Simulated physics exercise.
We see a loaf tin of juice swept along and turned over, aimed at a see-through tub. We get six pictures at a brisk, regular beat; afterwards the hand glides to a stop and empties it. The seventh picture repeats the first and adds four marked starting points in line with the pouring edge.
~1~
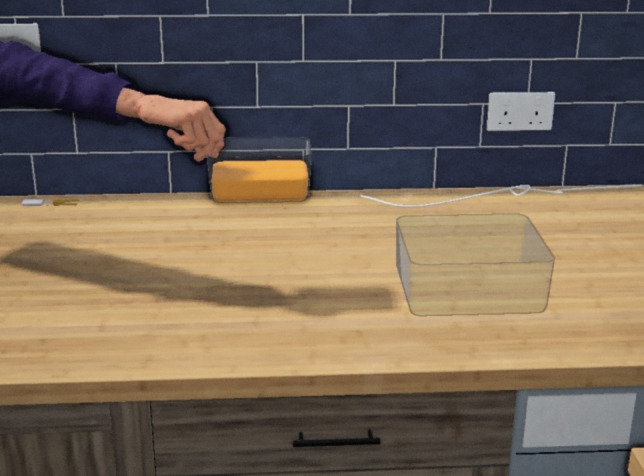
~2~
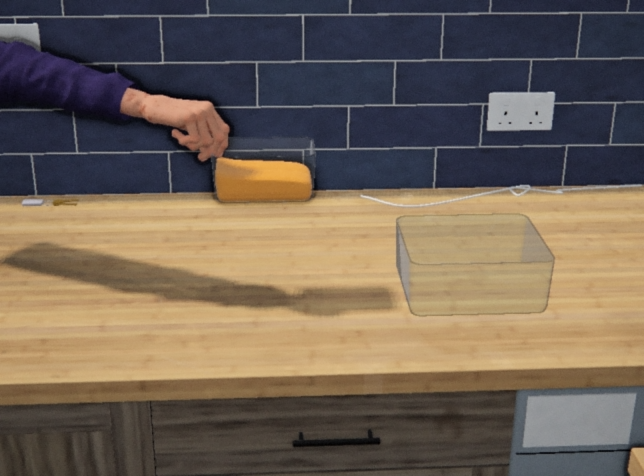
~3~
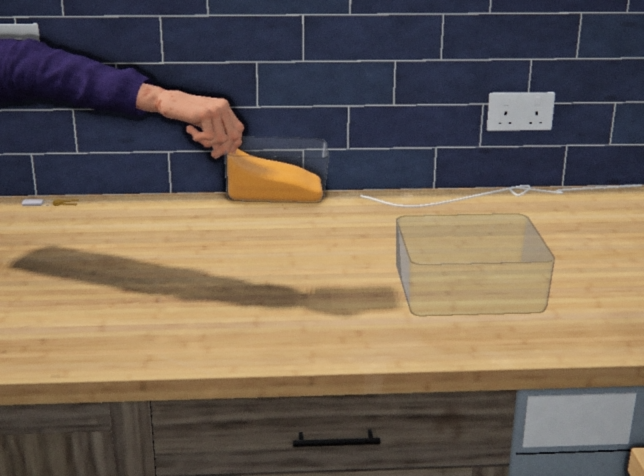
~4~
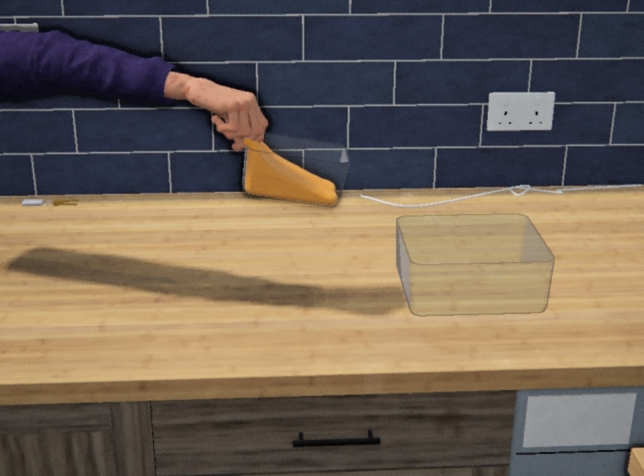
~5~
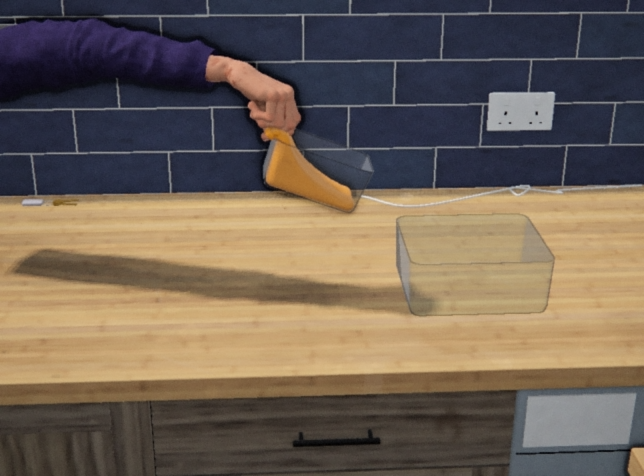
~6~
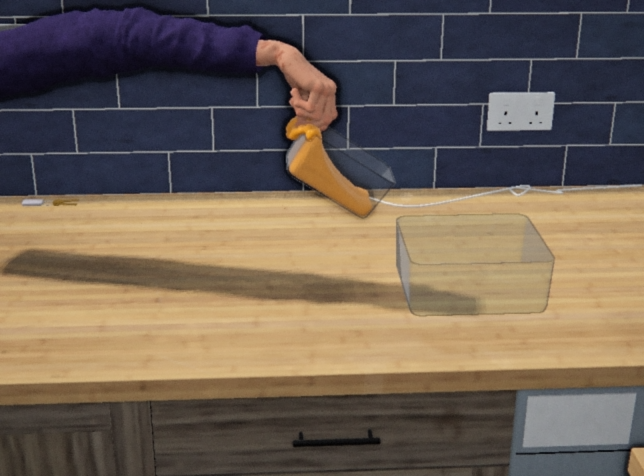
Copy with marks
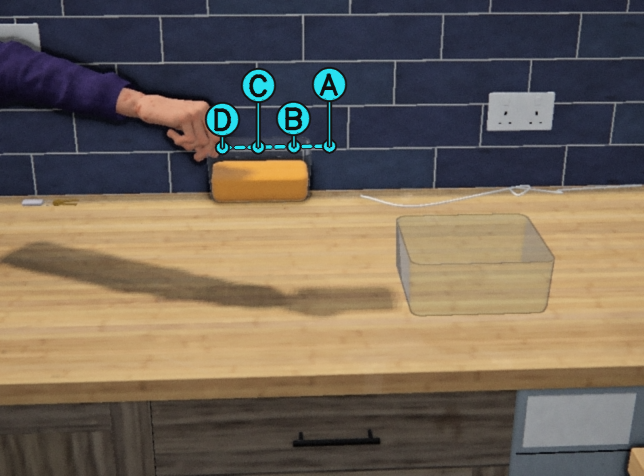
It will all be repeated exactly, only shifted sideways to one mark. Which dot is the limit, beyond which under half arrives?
It is C.
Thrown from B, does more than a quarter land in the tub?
Yes.
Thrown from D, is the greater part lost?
Yes, that goes wrong.
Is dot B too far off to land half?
No, that is safe.
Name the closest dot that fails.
D.
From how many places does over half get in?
Three.
On the marked copy, A at (329, 146); B at (293, 146); C at (258, 147); D at (222, 147).
If A is chosen, about 69 % lands in the tub, 6 % falls short and 25 % goes beside or beyond.
If B is chosen, about 79 % lands in the tub, 11 % falls short and 10 % goes beside or beyond.
If C is chosen, about 67 % lands in the tub, 29 % falls short and 3 % goes beside or beyond.
If D is chosen, about 28 % lands in the tub, 62 % falls short and 10 % goes beside or beyond.
